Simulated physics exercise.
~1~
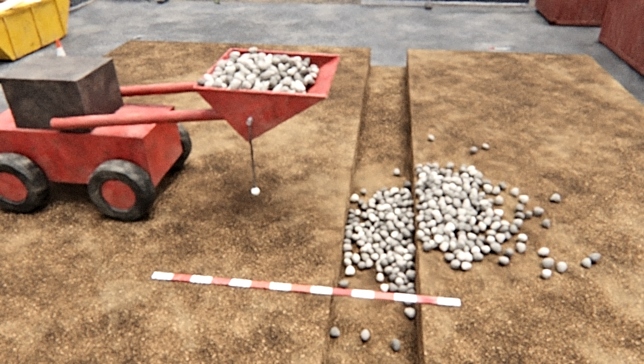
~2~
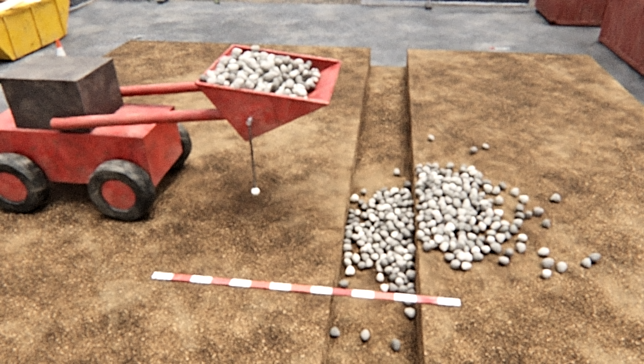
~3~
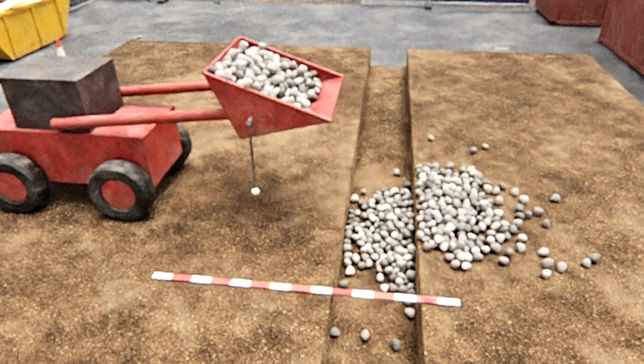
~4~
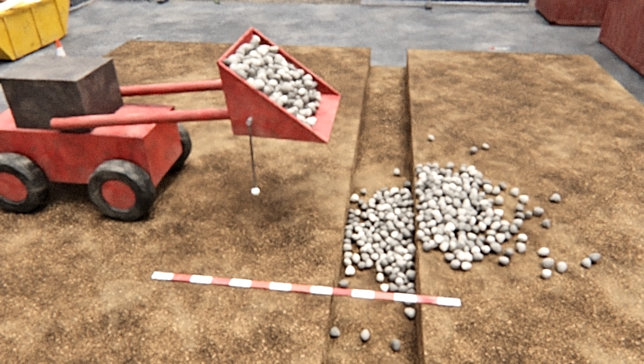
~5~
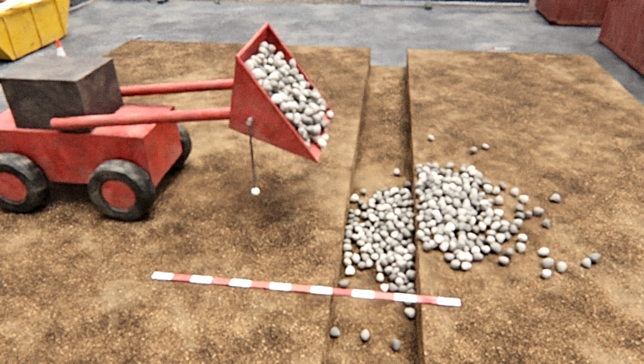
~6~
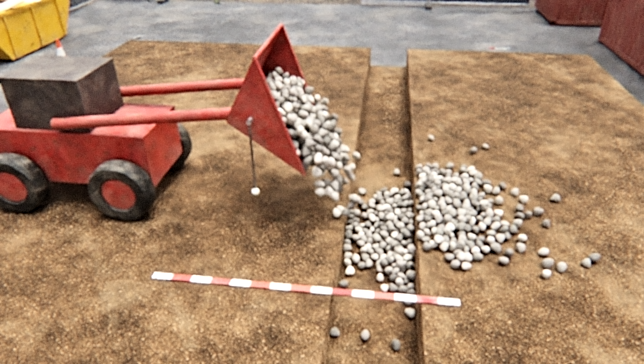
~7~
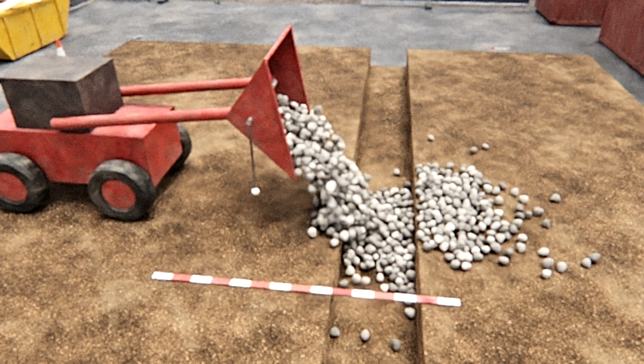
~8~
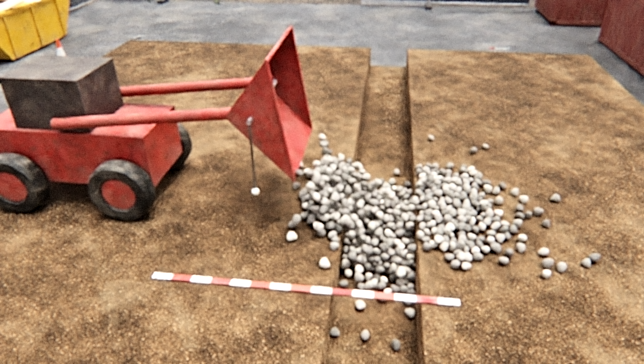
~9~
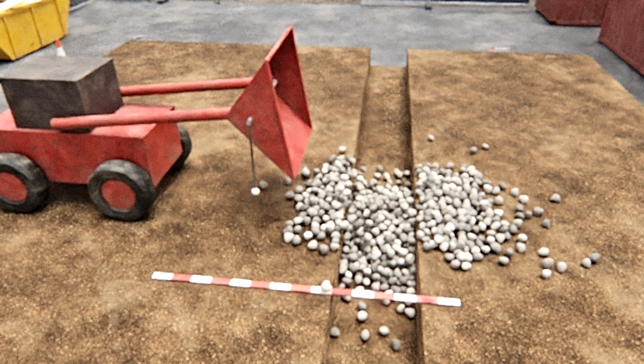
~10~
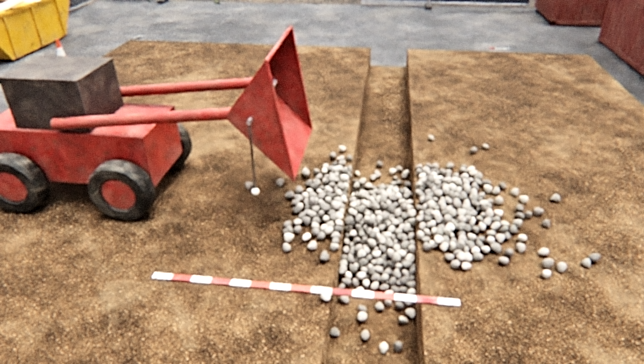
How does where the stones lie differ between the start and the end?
At the start, some stones are up in the red bucket and the rest lie in the trench and to its right. At the end, the bucket is empty and all the stones lie lower down, in the trench and on both sides of it.
